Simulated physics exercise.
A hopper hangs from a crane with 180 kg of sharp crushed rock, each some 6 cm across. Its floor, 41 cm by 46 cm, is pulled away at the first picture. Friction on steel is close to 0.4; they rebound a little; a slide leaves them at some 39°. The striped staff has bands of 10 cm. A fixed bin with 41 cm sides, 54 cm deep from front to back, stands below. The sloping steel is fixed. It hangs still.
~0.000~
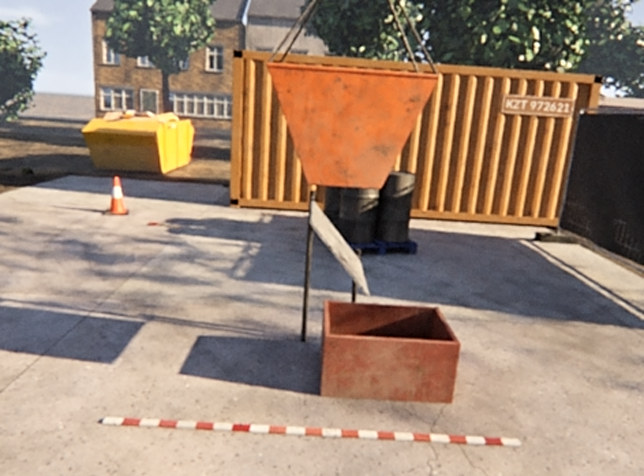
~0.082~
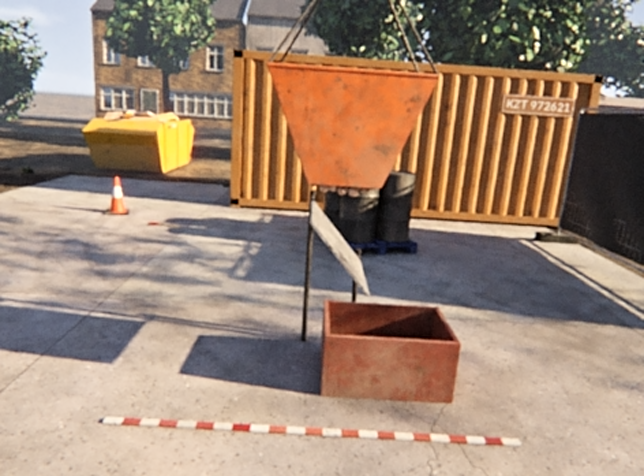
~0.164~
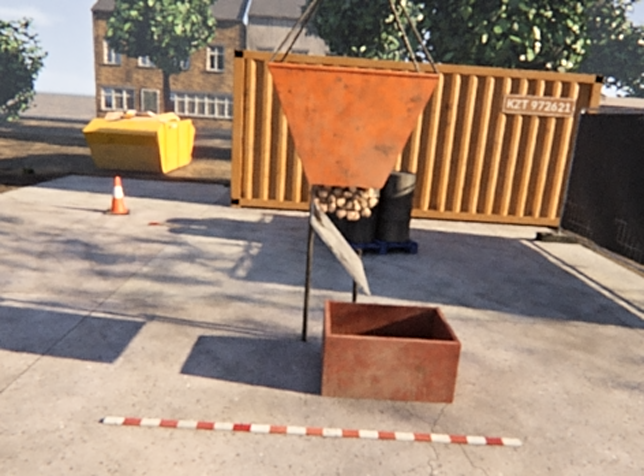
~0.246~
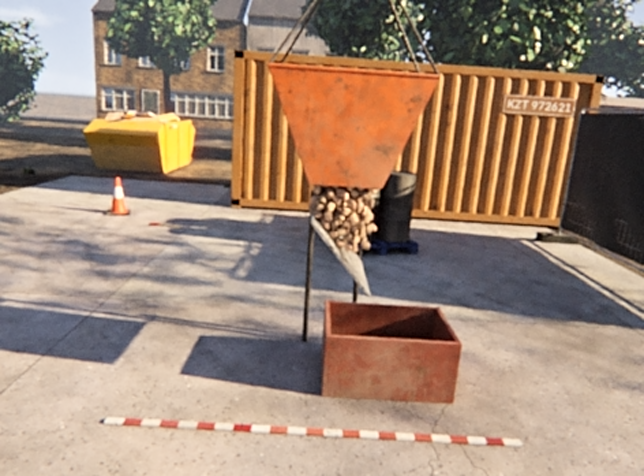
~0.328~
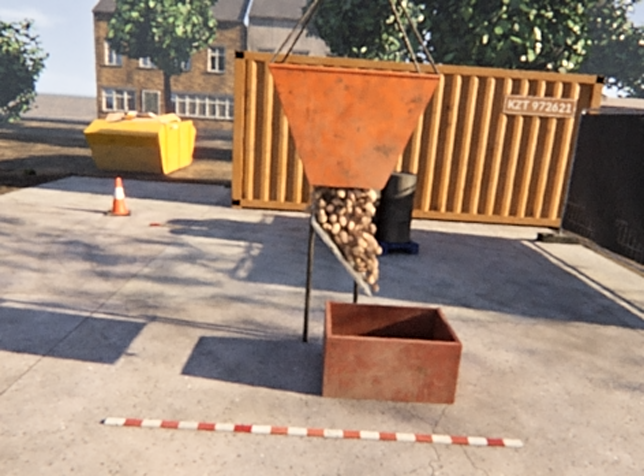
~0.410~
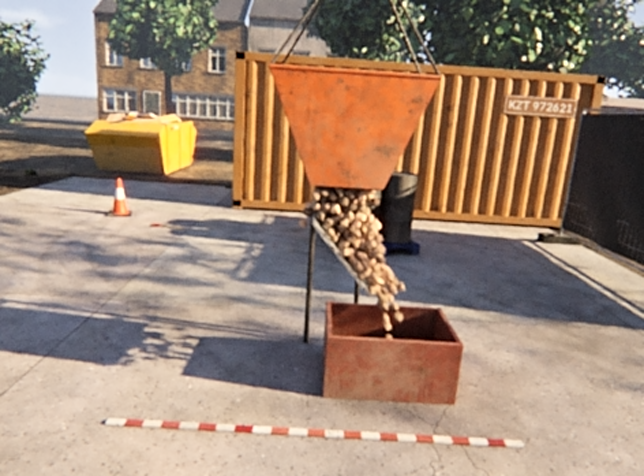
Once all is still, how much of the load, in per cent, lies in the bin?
Close to 69 in a hundred.
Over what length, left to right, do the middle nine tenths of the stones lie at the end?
Roughly 80 cm.
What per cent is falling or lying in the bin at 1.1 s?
Some 70 per cent.
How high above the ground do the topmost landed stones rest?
About 40 cm.
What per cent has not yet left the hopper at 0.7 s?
It holds some 0 per cent.
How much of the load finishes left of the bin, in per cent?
About 0 per cent.
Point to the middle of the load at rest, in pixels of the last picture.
Around (409, 363).
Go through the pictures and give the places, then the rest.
The outlet is at (345, 177); nothing has dropped yet, in the first picture.
The outlet is at (345, 177); 5 % is out, in the second picture.
Outlet at (346, 177), the stream shows down to (346, 212); 84 % still inside, in the third picture.
Outlet at (346, 177), the stream shows down to (349, 240); 71 % still inside, in the fourth picture.
Outlet at (347, 178), the stream shows down to (369, 274); 58 % still inside, in the fifth picture.
Outlet at (347, 178), the stream shows down to (388, 307); 43 % still inside, in the sixth picture.
After 0.7 s, 1 % in the hopper, 29 % on the steel, 2 % falling or lying left of the bin, 51 % falling or lying in the bin, 17 % falling or lying beside or right of the bin; the stones farthest right are at (442, 375).
After 1.1 s, 0 % in the hopper, 1 % on the steel, 2 % falling or lying left of the bin, 69 % falling or lying in the bin, 29 % falling or lying beside or right of the bin; the stones farthest right are at (475, 353).
After 1.7 s, 0 % in the hopper, 2 % falling or lying left of the bin, 69 % falling or lying in the bin, 29 % falling or lying beside or right of the bin; the stones farthest right are at (509, 367).
After 2.6 s, 0 % in the hopper, 2 % falling or lying left of the bin, 69 % falling or lying in the bin, 29 % falling or lying beside or right of the bin; the stones farthest right are at (511, 367).
After 4.5 s, 0 % in the hopper, 2 % left of the bin, 69 % in the bin, 29 % beside or right of the bin; the stones farthest right are at (511, 367).
